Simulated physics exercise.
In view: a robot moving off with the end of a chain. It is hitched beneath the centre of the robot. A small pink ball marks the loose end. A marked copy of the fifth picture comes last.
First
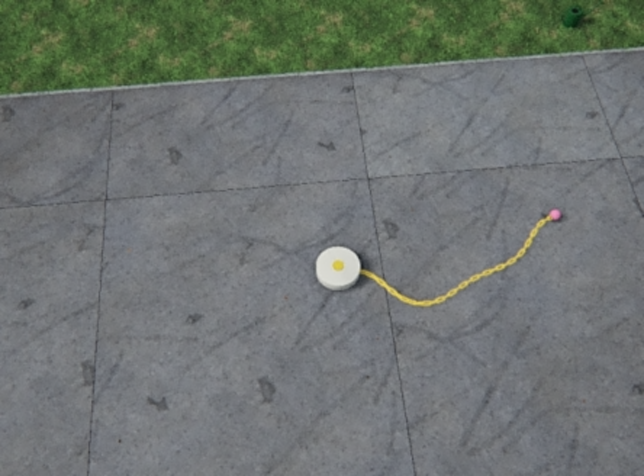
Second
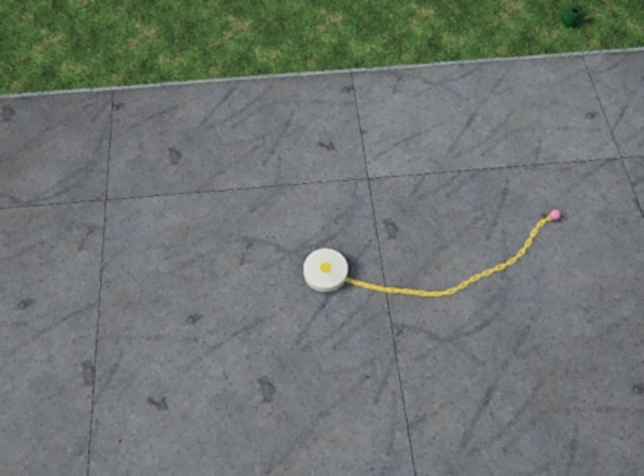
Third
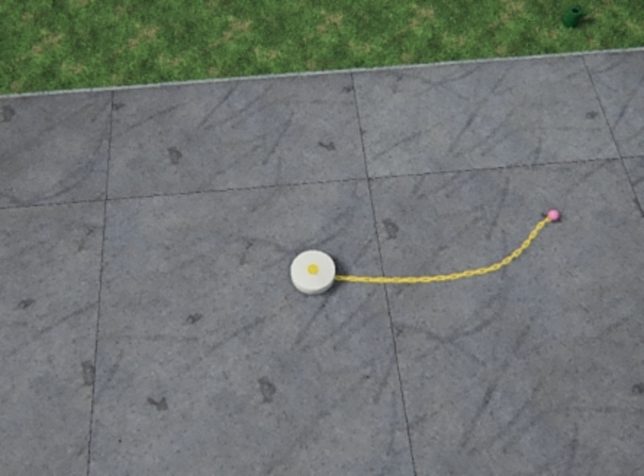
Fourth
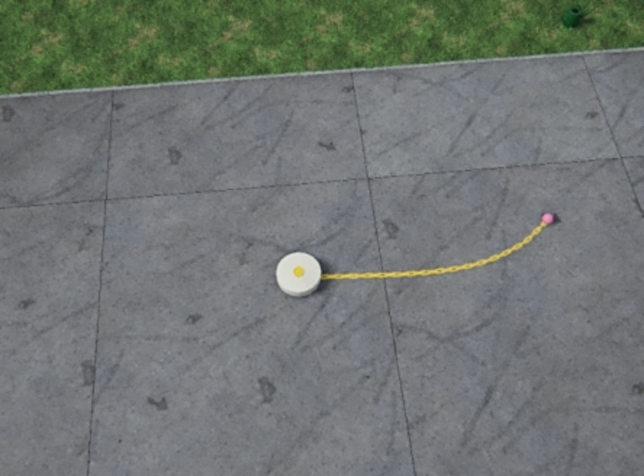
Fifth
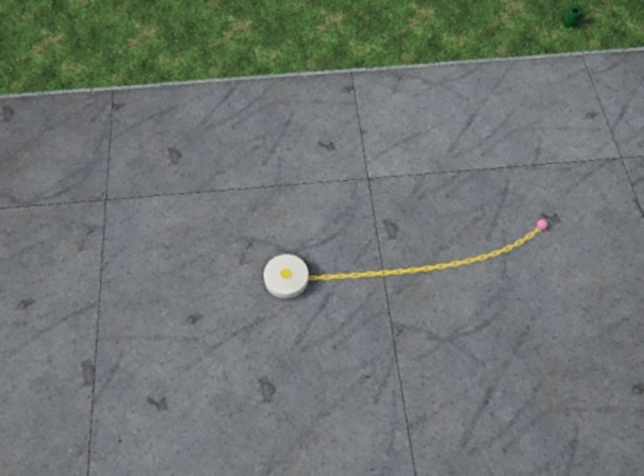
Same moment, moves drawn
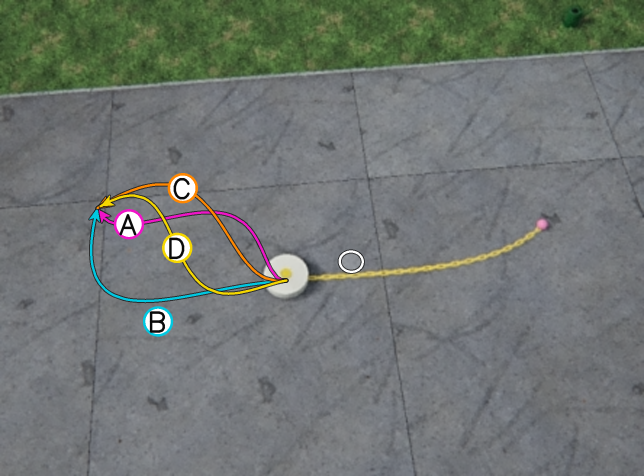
A round white robot with a yellow dot on top slid slowly left across grey paving, drawing the curved yellow chain behind it straighter, and then the chain's pink far end began trailing along too.
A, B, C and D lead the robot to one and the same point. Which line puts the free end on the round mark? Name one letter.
The end stops on the ring with D.
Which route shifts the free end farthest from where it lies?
Route B.
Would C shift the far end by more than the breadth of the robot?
Yes.
On the copy, A from (287, 280) via (206, 212) to (98, 209); B from (287, 280) via (145, 301) to (98, 208); C from (287, 280) via (208, 207) to (98, 208); D from (287, 280) via (181, 256) to (101, 206); the ring at (351, 262).
On D. First, robot (194, 275), middle of the chain (335, 276), free end (467, 252).
Then, robot (154, 203), middle of the chain (275, 254), free end (407, 261).
Finally, robot (96, 204), middle of the chain (226, 229), free end (351, 259); the free end is on the ring.
By contrast, A leaves the free end at (356, 239); B leaves the free end at (337, 271); C leaves the free end at (354, 239).
